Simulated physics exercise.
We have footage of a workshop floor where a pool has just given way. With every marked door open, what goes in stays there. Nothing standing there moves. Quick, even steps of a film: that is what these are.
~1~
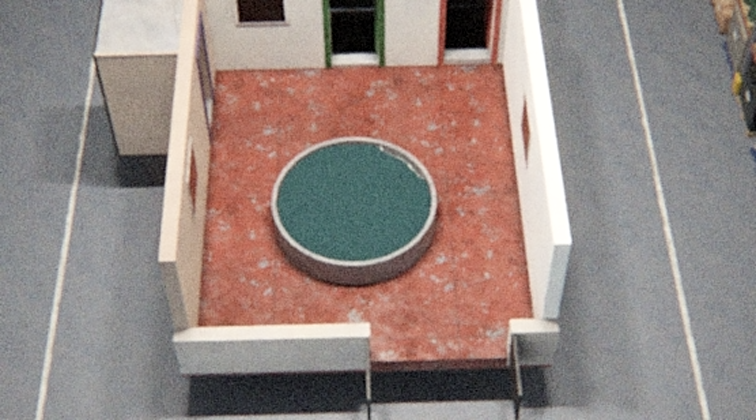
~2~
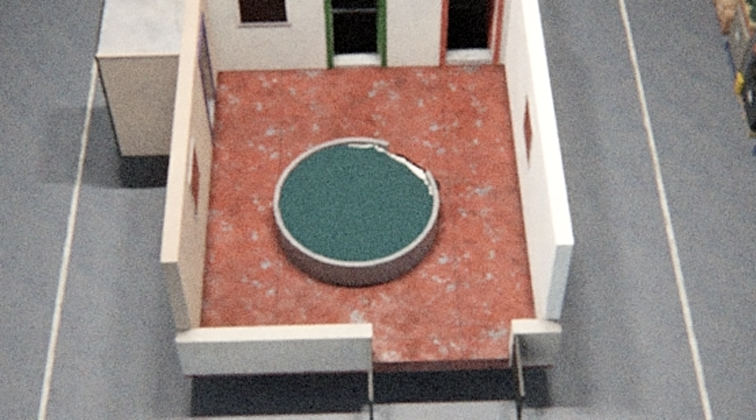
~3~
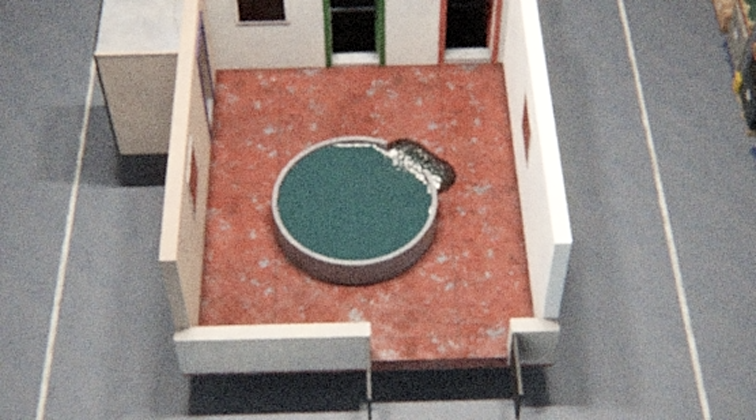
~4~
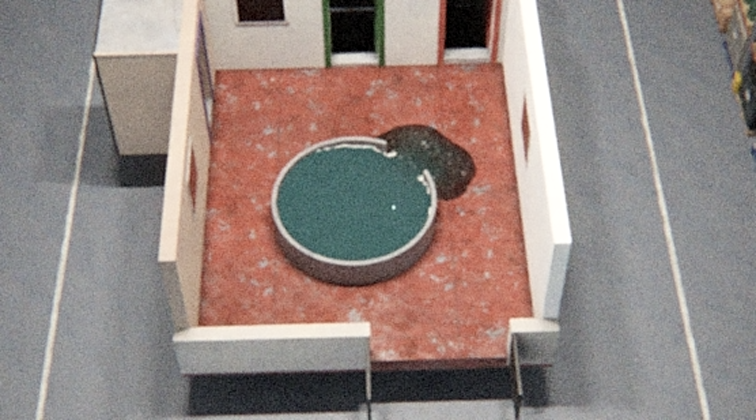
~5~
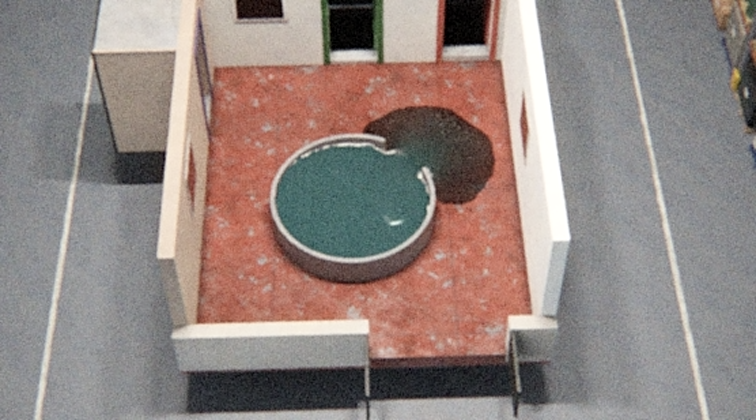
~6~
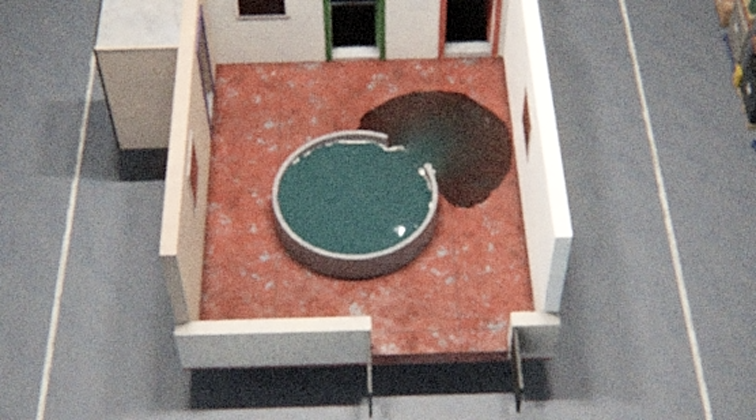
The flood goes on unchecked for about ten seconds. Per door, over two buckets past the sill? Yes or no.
Green door no, blue door no, red door yes.
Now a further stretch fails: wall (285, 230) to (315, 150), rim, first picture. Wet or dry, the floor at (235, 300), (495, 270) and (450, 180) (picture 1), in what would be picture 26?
Sequence of results: Reached by the flood, missed by the flood, missed by the flood.
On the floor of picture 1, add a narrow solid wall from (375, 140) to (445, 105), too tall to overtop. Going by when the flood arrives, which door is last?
That's the door marked blue.
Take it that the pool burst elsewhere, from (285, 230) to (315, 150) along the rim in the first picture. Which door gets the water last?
That would be the one in red.
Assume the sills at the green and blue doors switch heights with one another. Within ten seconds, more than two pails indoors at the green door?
With the sills exchanged, the green door falls below the cutoff.
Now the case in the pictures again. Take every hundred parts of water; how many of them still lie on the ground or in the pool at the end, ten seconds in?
My figure is close to 88 percent.
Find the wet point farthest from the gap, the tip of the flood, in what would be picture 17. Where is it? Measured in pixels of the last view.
My guess would be about (500, 58).
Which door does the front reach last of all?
Answer: The blue one.
A moment on, water covers 25 % of the floor; the green door not reached, the blue door not reached, the red door wet at the sill, nothing in.
Next, water covers 25 % of the floor; the green door wet at the sill, nothing in, the blue door not reached, the red door under two buckets in.
Then, water covers 40 % of the floor; the green door wet at the sill, nothing in, the blue door not reached, the red door far over two buckets in.
Later, water covers 70 % of the floor; the green door wet at the sill, nothing in, the blue door wet at the sill, nothing in, the red door far over two buckets in.
In the end, water covers 95 % of the floor; the green door under two buckets in, the blue door wet at the sill, nothing in, the red door far over two buckets in.
